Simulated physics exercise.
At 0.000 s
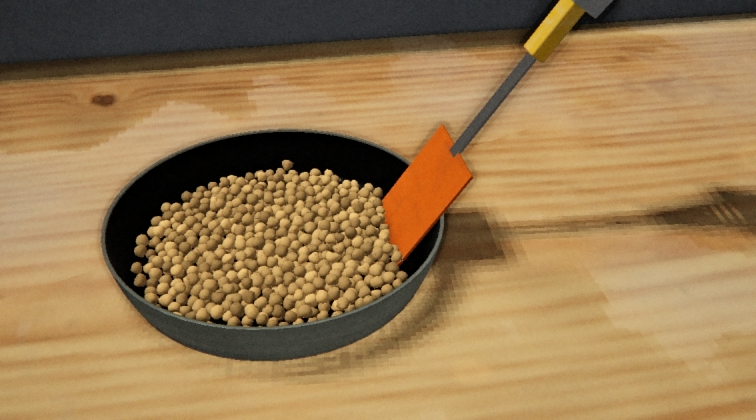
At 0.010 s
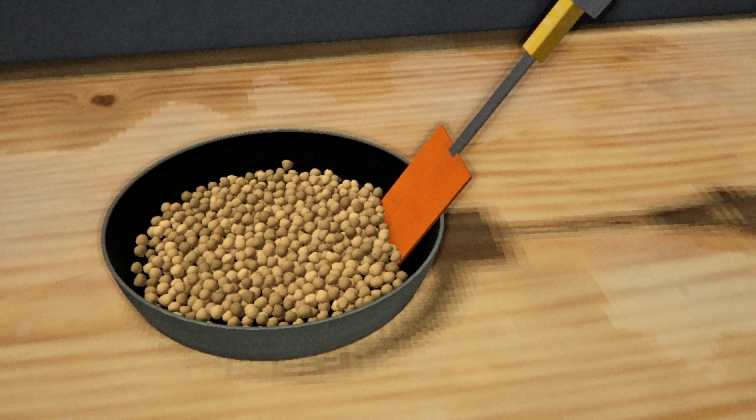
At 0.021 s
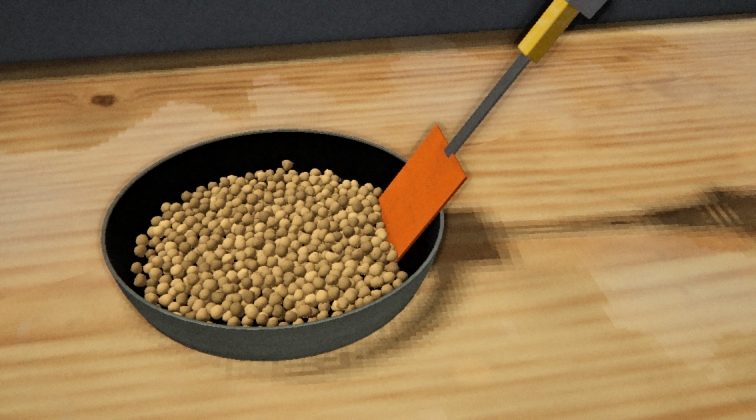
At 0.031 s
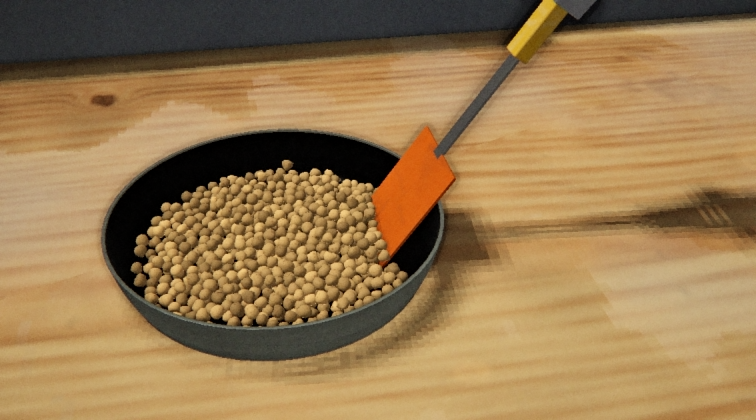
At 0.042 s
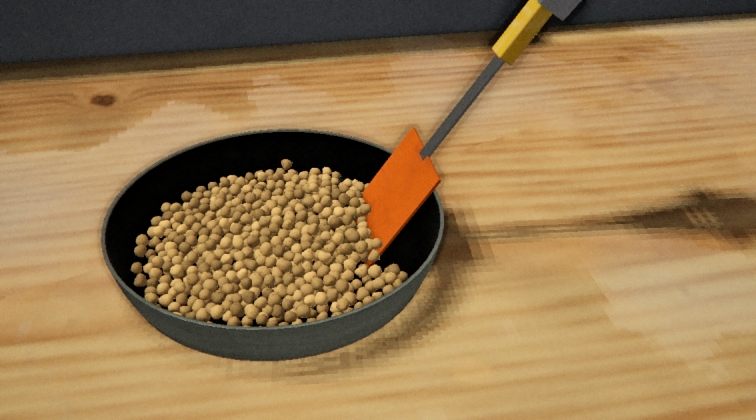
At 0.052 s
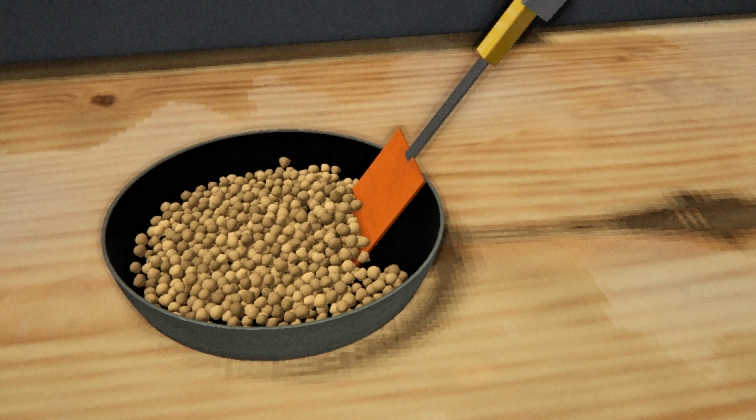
An orange paddle on a gray and yellow arm rests inside the right edge of a dark pan of dried chickpeas, barely moving at first. It then slides a short way left, pushing the nearest chickpeas inward and opening a small gap along the pan's right side.
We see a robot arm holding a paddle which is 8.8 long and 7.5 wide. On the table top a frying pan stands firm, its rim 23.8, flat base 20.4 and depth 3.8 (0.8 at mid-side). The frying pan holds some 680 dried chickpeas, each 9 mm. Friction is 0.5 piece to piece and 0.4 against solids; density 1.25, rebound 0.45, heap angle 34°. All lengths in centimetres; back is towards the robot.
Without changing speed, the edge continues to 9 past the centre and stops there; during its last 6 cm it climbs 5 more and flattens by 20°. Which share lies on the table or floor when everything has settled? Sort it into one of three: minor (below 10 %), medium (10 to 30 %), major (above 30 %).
Medium, 10 to 30 %.
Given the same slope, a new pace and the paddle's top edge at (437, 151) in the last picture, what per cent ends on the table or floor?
Share: Roughly 0 %.
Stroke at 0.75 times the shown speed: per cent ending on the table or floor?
About 10 per cent.
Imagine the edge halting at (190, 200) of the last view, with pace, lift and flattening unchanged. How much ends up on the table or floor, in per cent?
Close to 10 per cent finishes on the table or floor.
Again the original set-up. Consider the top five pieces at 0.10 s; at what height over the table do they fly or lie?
About 5 cm.
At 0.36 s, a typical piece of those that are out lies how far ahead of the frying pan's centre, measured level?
I'd put it at some 28 centimetres.
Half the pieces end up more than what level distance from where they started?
Near 3 cm, measured level.
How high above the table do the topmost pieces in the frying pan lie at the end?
4.0 cm.
After 0.10 s, sloping 55°, highest piece 5 above the table; 683 in the frying pan.
After 0.14 s, sloping 50°, highest piece 6 above the table; 683 in the frying pan.
After 0.36 s, sloping 35°, highest piece 4 above the table; 573 in the frying pan, 110 on the table or floor.
After 1.41 s, sloping 35°, highest piece 4 above the table; 573 in the frying pan, 110 on the table or floor.
At rest, 573 in the frying pan, 110 on the table or floor. That is 16 % on the table or floor.
